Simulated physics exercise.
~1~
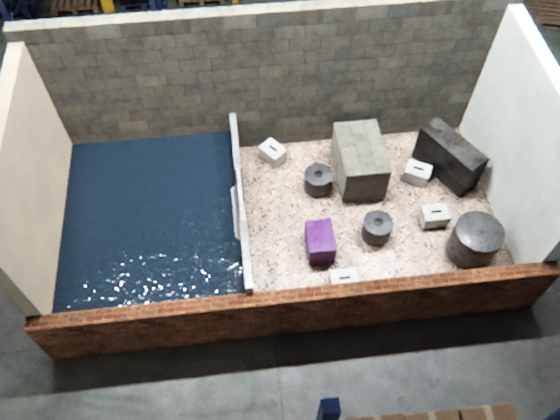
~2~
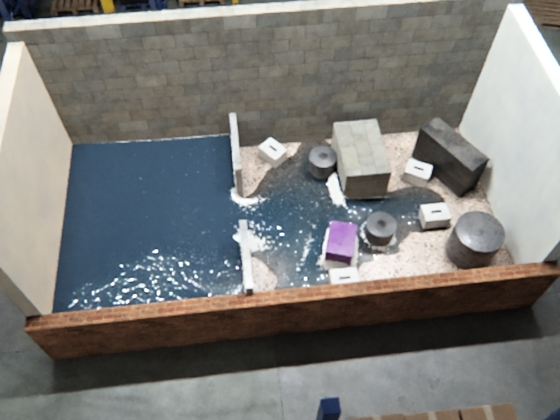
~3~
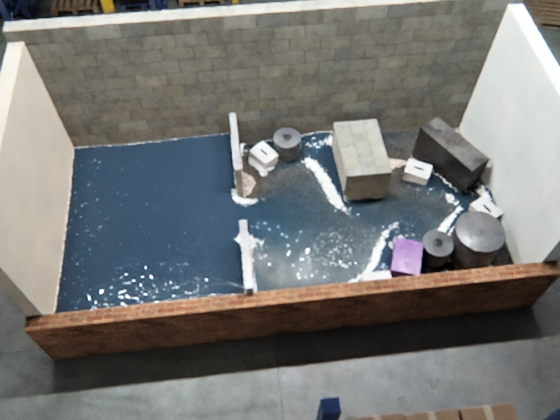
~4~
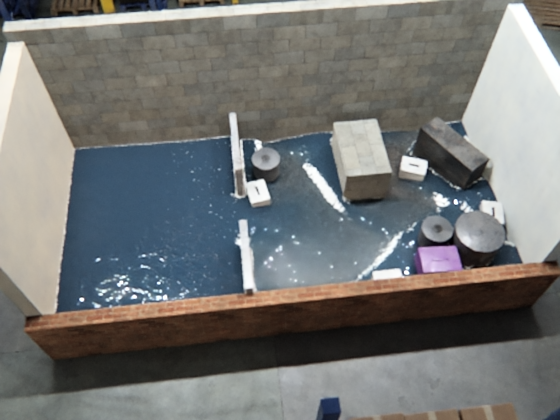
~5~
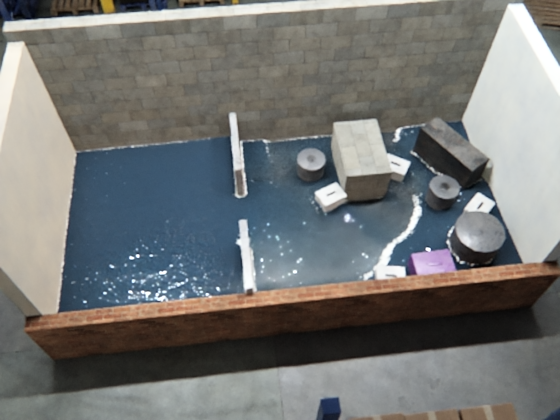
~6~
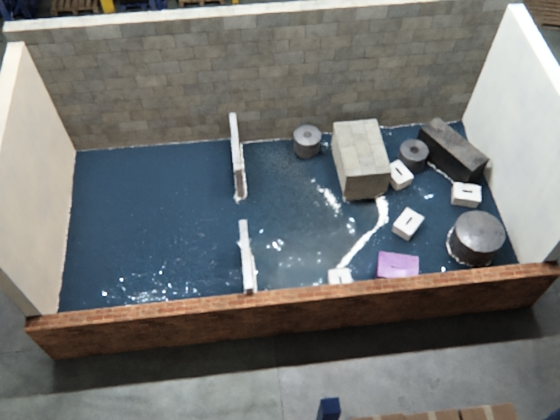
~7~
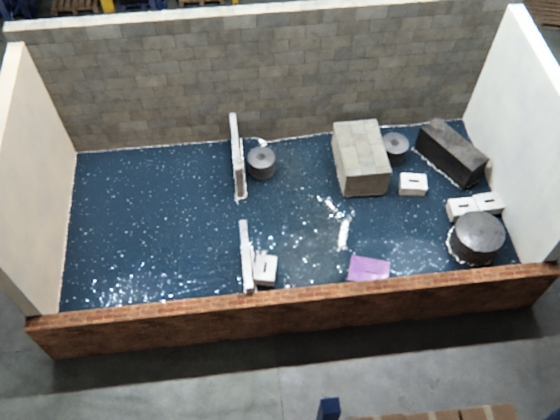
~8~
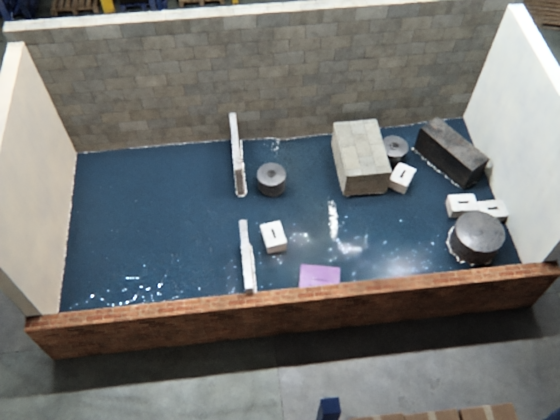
Water bursts through a gap in the partition and floods the gravel-floored room, carrying a purple box, white boxes and gray drums rightward. The purple box then drifts back left along the brick front wall, ending afloat as smaller objects float around the large blocks.
